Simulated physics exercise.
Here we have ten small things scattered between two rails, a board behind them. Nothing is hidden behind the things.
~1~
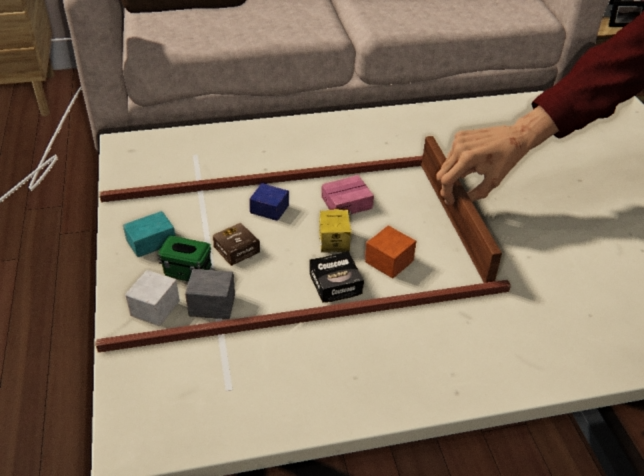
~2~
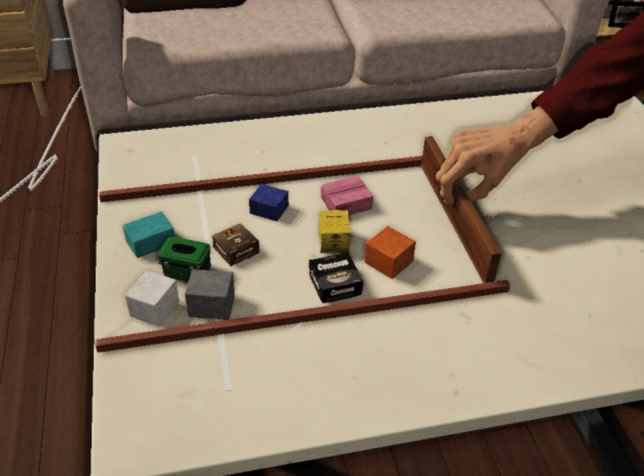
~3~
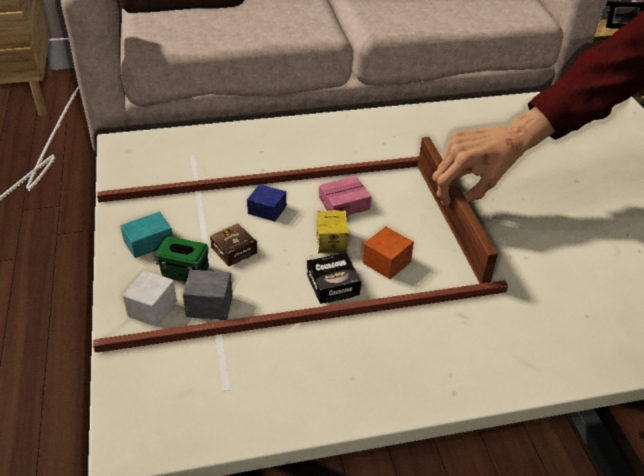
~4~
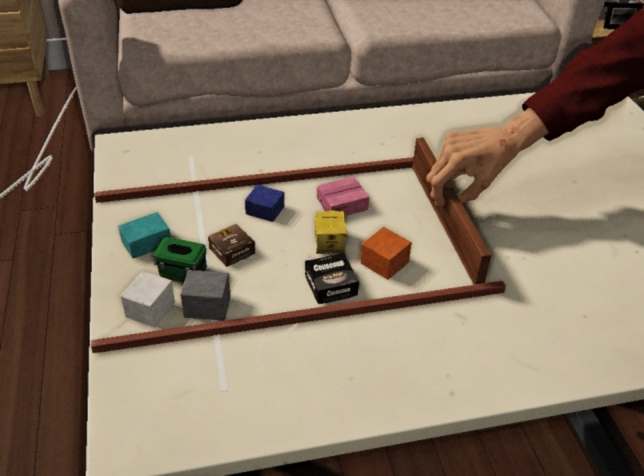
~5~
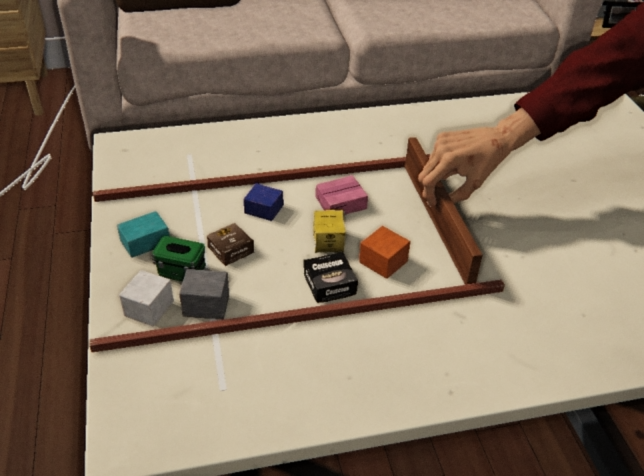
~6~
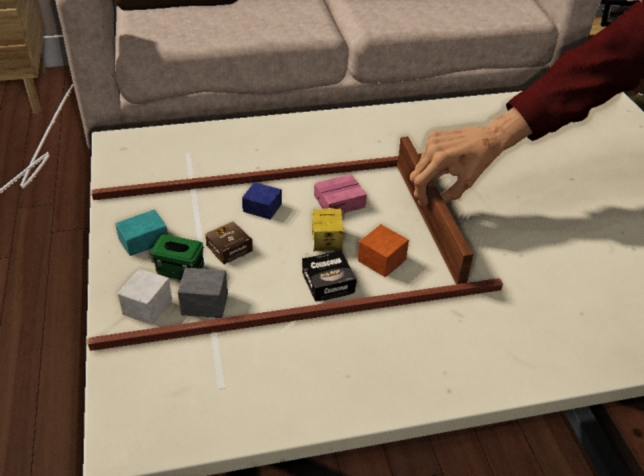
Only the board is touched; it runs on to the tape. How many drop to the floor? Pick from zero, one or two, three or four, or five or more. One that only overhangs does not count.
The number that fall off is zero.
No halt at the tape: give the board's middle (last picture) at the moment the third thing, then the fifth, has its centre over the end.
First at (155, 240), next at (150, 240).
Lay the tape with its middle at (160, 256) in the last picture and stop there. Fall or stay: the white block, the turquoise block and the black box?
The white block tumbles off, the turquoise block goes over, the black box holds on.
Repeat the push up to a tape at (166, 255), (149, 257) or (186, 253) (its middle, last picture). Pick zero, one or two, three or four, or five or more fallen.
For each place: 1 or 2; three to four; 1 or 2.
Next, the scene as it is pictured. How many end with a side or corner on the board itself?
4 of them.
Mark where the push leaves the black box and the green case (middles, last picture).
The black box stops around (187, 304); the green case around (139, 266).
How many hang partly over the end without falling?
Overhanging: 2.
Soon after, none off yet; white block at rest near (146, 297); turquoise block at rest near (142, 232); green case at rest near (179, 258).
After that, none off yet; white block displaced a little near (129, 301); turquoise block moving near (133, 234); green case at rest near (173, 260).
In the end, the number that fall off is zero.
